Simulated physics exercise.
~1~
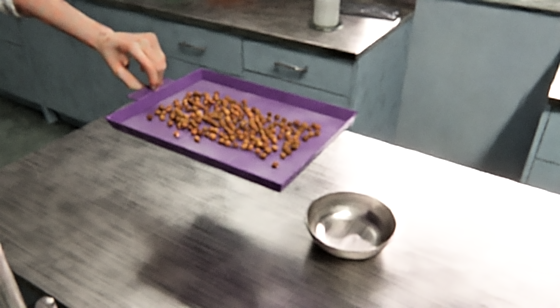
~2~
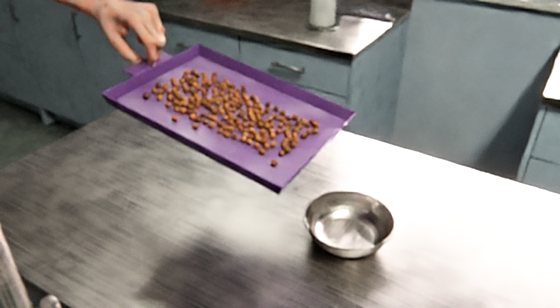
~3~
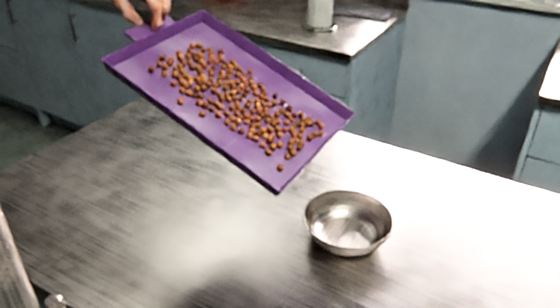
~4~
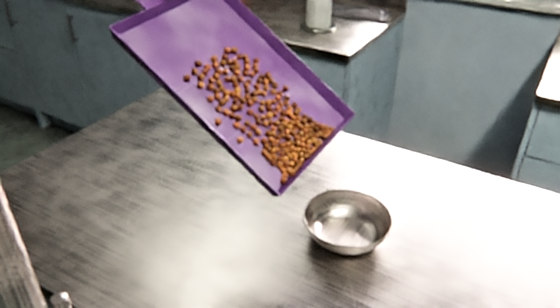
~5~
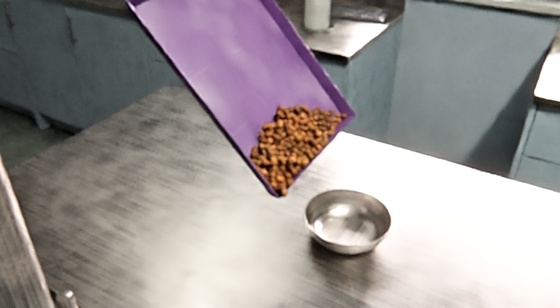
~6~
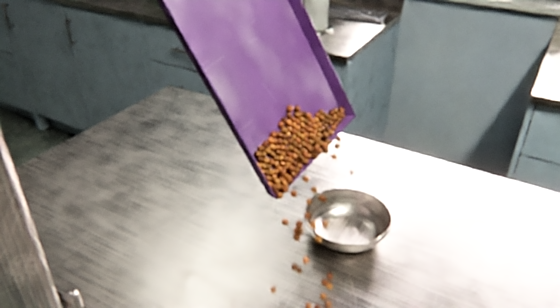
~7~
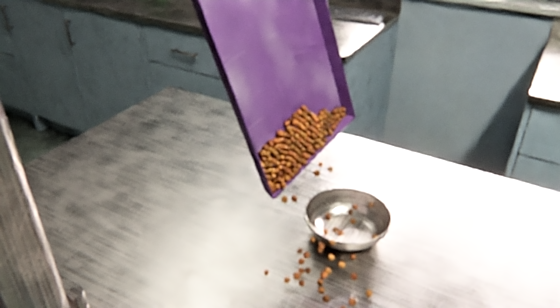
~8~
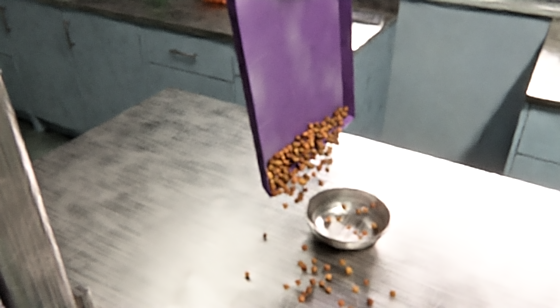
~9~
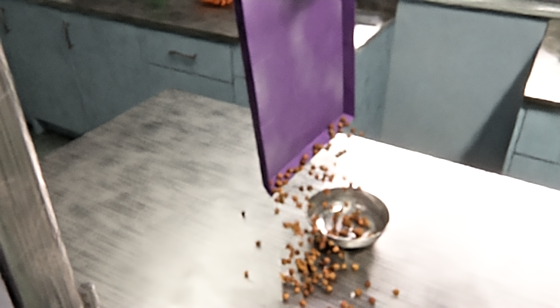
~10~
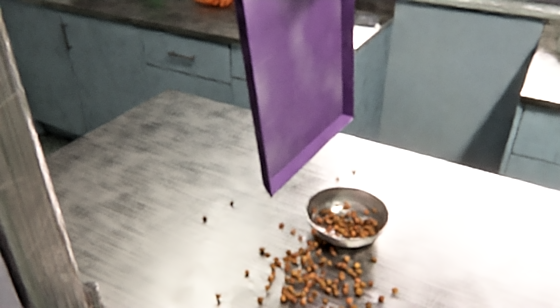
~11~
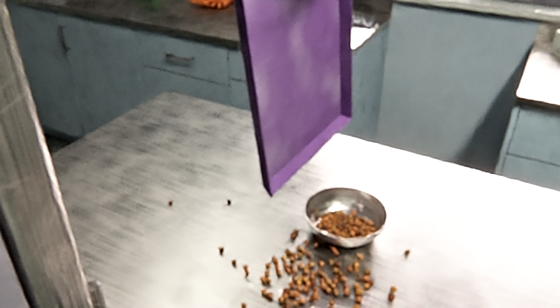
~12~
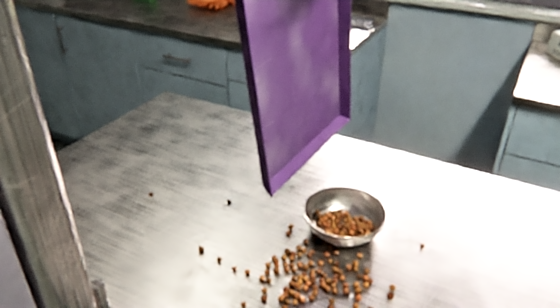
A hand tipped a purple tray of small brown balls steeply over a metal bowl on a table, and they slid to the lower corner and poured out, some landing in the bowl but most ending up scattered across the tabletop.
